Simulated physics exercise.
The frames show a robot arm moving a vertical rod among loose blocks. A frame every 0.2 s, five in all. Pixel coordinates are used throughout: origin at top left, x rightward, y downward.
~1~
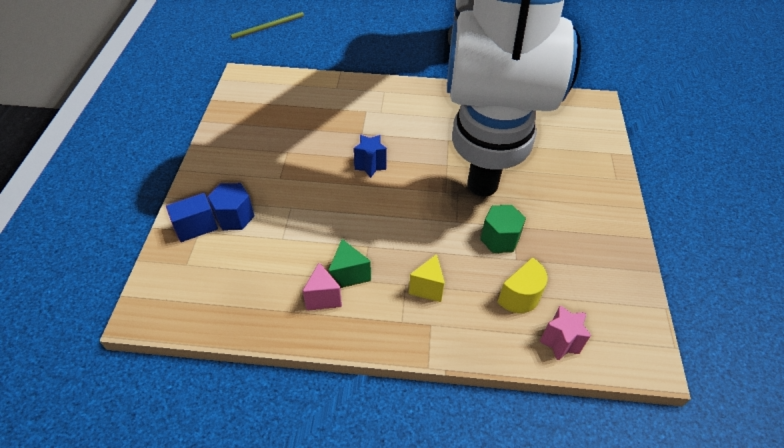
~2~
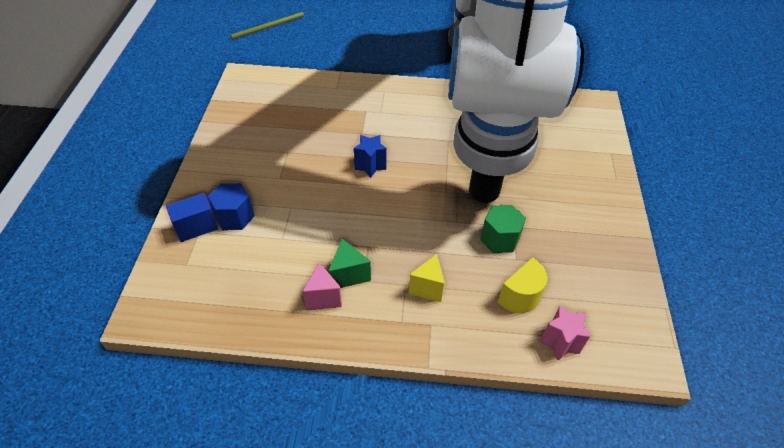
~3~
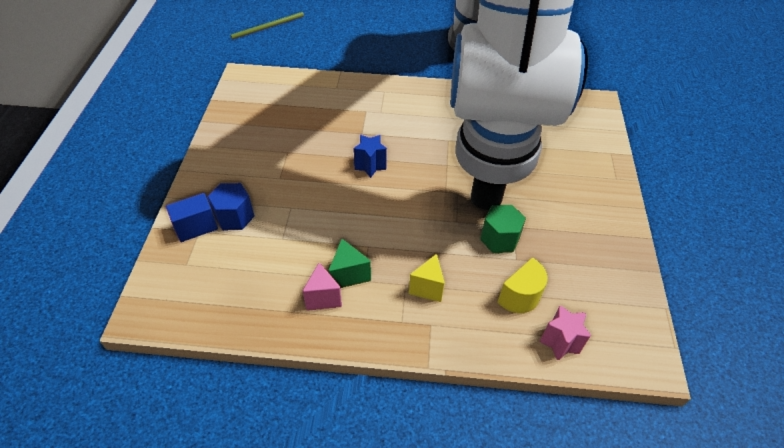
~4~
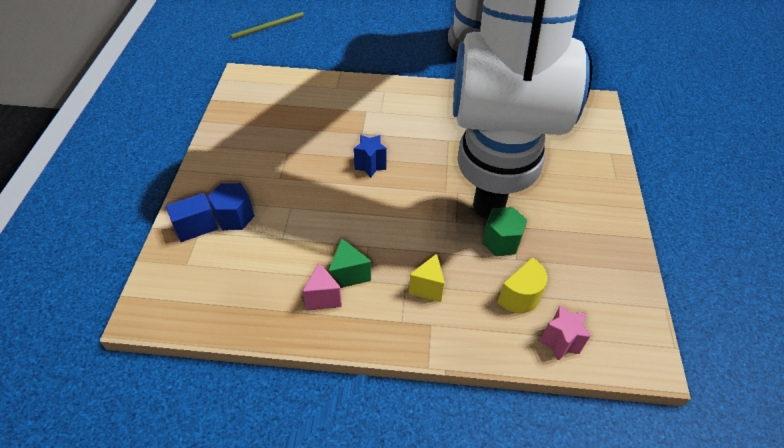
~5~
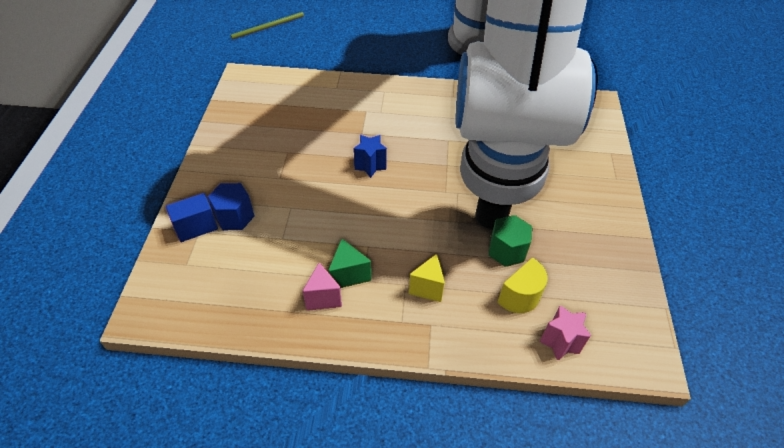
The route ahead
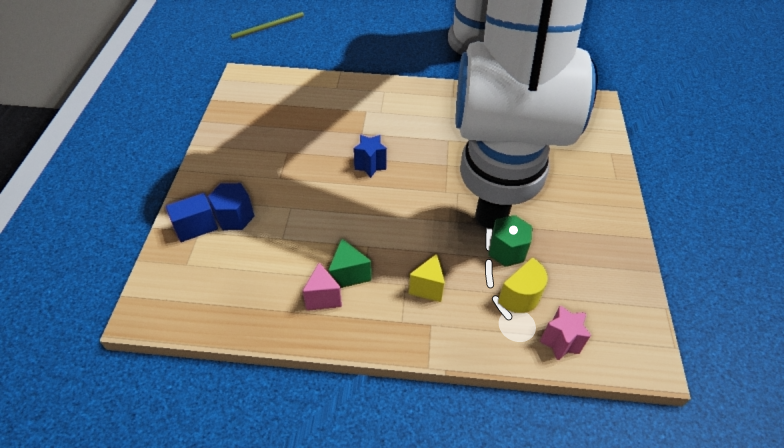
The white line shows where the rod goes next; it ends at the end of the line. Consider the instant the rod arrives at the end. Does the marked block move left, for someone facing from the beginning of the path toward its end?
Yes, that is how it ends up.
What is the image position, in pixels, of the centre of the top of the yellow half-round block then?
Put as a pixel place, it's (561, 300).
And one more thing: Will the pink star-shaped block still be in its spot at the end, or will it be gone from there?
It will end up elsewhere.
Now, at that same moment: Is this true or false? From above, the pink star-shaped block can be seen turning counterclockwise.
The claim does not hold.
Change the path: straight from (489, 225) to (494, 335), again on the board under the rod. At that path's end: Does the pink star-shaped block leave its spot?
Final answer: No.
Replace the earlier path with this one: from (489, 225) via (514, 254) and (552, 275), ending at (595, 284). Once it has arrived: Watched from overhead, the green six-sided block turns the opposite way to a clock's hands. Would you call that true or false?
Answer: False.
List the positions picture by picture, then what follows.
Rod's lower end at (482, 186); yellow triangle at (430, 270); green six-sided block at (506, 218); yellow half-round block at (529, 278); pink star-shaped block at (571, 324), in the first frame.
Rod at (484, 192); blocks still, in the second frame.
Rod at (486, 199); blocks still, in the third frame.
Rod at (488, 208); green six-sided block at (507, 221), in the fourth frame.
Rod at (491, 218); yellow triangle at (430, 270); green six-sided block at (513, 230); yellow half-round block at (529, 278); pink star-shaped block at (571, 324), in the fifth frame.
Drawn move, from (489, 225) via (489, 257) and (492, 292), ending at (517, 325); the dot is on the green six-sided block.
On the path given first. One third of the way, rod at (491, 250); green six-sided block at (529, 256), turned 55° anticlockwise; yellow half-round block at (536, 284), turned 35° clockwise.
Two thirds of the way, rod at (495, 285); green six-sided block at (534, 259), turned 65° anticlockwise; yellow half-round block at (542, 290), turned 35° clockwise.
At the end, rod at (520, 319); yellow triangle still; green six-sided block at (534, 259), turned 65° anticlockwise; yellow half-round block at (561, 300), turned 30° anticlockwise; pink star-shaped block at (582, 329), turned 25° clockwise.
